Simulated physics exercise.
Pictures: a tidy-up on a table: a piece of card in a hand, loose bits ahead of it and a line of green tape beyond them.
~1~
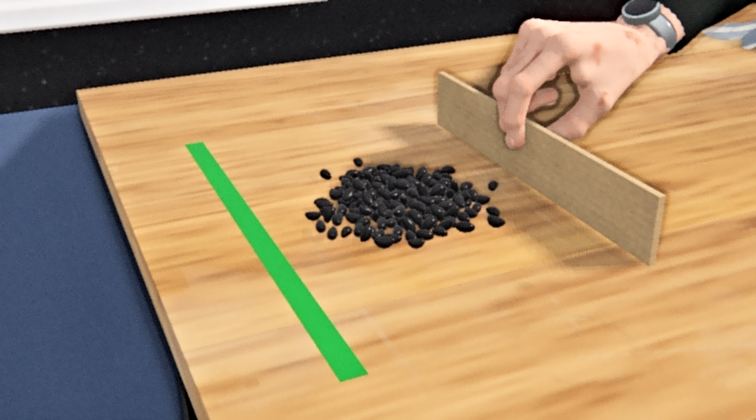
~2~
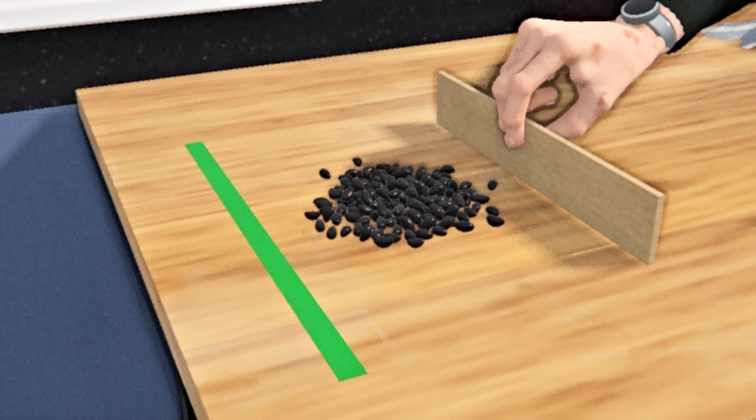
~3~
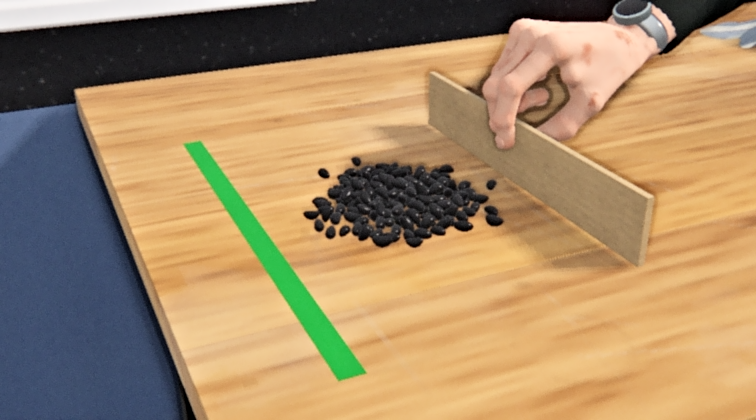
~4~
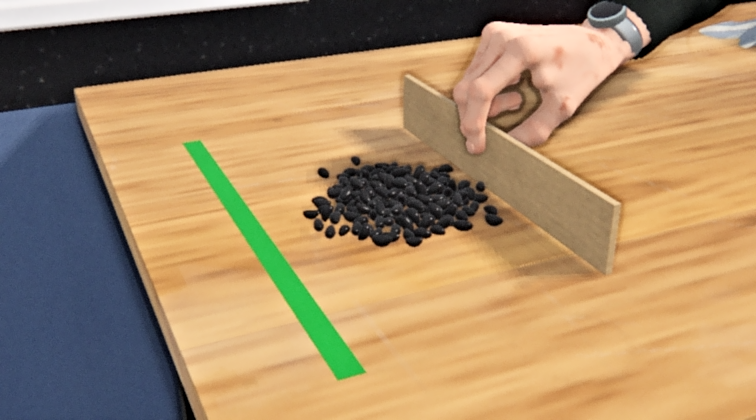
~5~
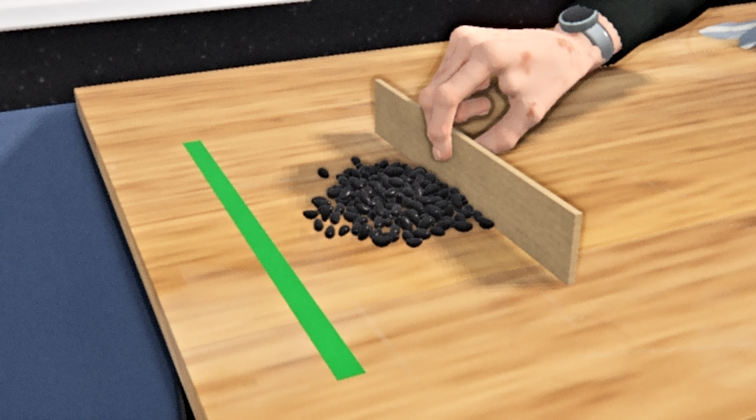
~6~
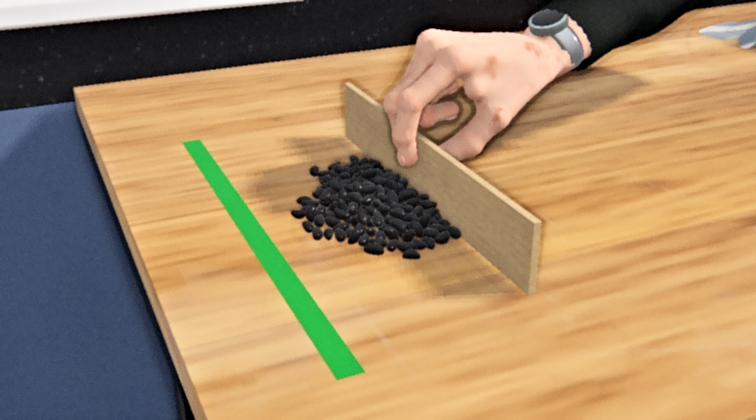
At first, a hand holds a flat piece of card upright and still on a wooden table, to the right of a heap of black beans and a strip of green tape. The hand then slides the card left until it meets the beans and pushes them closer to the tape.
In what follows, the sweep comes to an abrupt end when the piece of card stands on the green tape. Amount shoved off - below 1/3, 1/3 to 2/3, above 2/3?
The portion that tips off fails to reach a third.
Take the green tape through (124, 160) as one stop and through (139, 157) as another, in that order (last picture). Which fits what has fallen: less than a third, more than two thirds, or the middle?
Beyond two thirds, then above two thirds.
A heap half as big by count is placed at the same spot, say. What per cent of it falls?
I'd say close to 0 per cent.
Soon, piece of card still moving, near (328, 155); heap all on the table, its front near (219, 246).
A while on, piece of card stopped at the green tape; heap a small part over the edge.
Towards the end, piece of card stopped at the green tape; heap about a quarter over the edge.
Finally, piece of card stopped at the green tape; heap about a quarter over the edge.
